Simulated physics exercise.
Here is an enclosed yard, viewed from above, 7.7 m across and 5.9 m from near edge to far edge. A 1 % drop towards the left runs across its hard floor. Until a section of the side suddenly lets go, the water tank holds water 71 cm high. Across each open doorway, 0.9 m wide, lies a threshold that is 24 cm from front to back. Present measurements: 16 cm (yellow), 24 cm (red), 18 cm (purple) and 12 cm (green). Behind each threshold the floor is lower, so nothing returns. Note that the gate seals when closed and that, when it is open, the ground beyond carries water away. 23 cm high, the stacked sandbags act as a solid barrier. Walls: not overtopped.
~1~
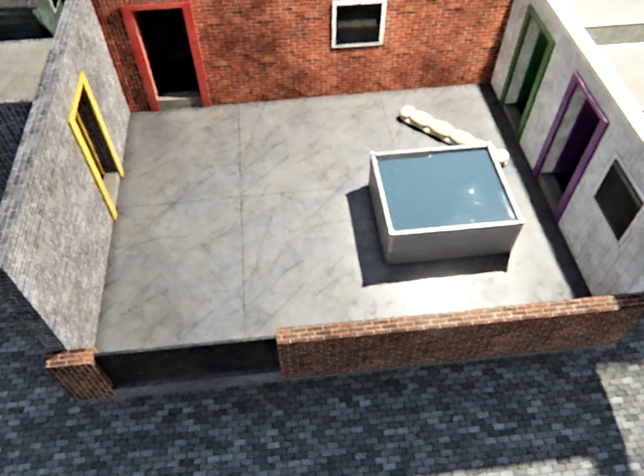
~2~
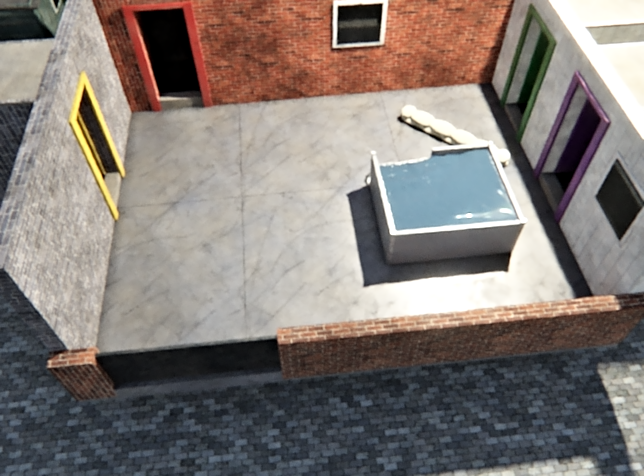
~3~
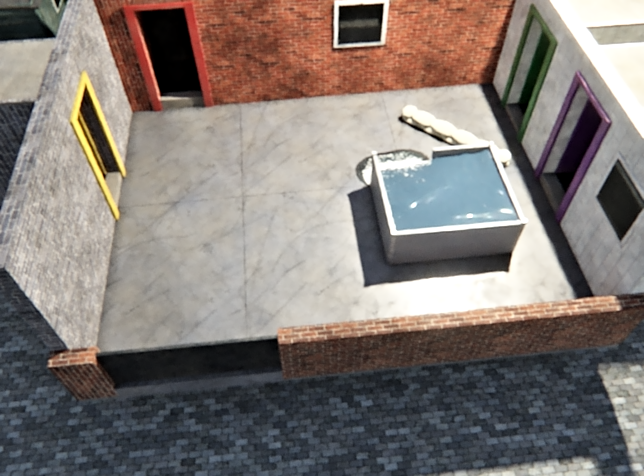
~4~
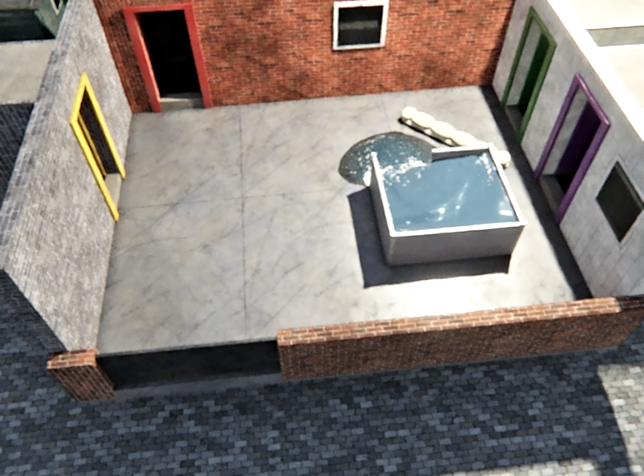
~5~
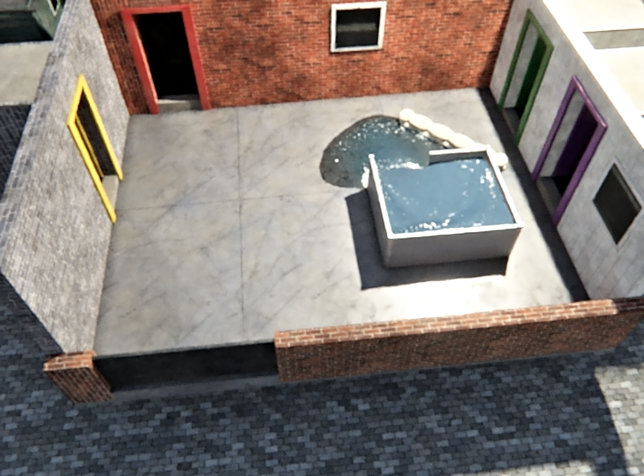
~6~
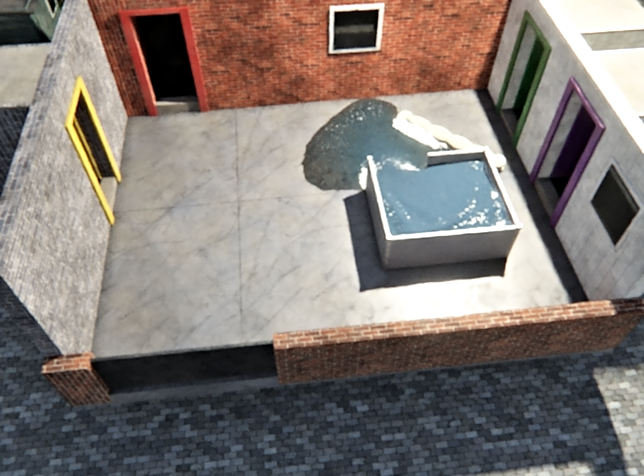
Water pouring from the far side of a square tank, spreading leftward across a walled yard's pale floor beside stacked sandbags.
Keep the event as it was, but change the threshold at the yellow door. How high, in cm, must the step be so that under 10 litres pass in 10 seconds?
Roughly 10 cm.
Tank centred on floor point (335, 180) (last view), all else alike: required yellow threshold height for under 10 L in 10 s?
Close to 8.5 cm would do it.
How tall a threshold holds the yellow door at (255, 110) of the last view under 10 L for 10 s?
Roughly 13.5 cm.
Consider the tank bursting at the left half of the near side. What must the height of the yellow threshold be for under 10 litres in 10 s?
Roughly 5.5 cm.
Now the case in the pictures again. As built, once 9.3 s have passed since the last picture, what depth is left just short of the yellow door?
Some 8.0 cm.
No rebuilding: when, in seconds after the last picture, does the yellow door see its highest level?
Roughly 4.0 s.
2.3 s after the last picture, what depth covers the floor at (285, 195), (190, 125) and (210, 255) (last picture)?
The depths come to about 0, 9 and 0 cm.
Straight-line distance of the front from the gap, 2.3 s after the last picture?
I make it some 5.8 m.
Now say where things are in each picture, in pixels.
Still water, 71 cm deep, in the water tank at (443, 189); the yellow door at (100, 155) is dry, in the first picture.
The front is at a hidden place, 0.4 m from the gap on the far side; 0.3 m2 of floor is wet, 71 cm left at the back, in the second picture.
The front is at a hidden place, 0.8 m from the gap on the far side; 0.9 m2 of floor is wet, 71 cm left at the back, in the third picture.
The front is at (382, 136), 1.4 m from the gap on the far side; 2.0 m2 of floor is wet, 70 cm left at the back, in the fourth picture.
The gap is on the far side, the front 2.0 m out at (372, 119); the back of the water tank holds 62 cm, in the fifth picture.
Water pours out on the far side and has run 2.6 m, to (362, 102); about 5 cm deep outside, 59 cm at the back; 3.7 m in a straight line remain to the yellow door at (97, 160), in the sixth picture.
Then, 0.7 s after the last picture water covers 20 % of the floor, deepest (42 cm) near (360, 102); it has not reached the yellow door.
Then, 2.3 s after the last picture water covers 35 % of the floor, deepest (30 cm) near (125, 138); it has not reached the yellow door.
Then, 9.3 s after the last picture water covers 85 % of the floor, deepest (14 cm) near (89, 370); 8 cm at the yellow door, 0 litres in over its 16 cm threshold.
At the yellow door as built, the water peaked near 13 cm, 3.9 s after the last picture.
Run again over the same 10 s with other heights there, 25 litres in over 8 cm, 5 litres over 11 cm. The limit of 10 litres is kept from about 10 cm up.
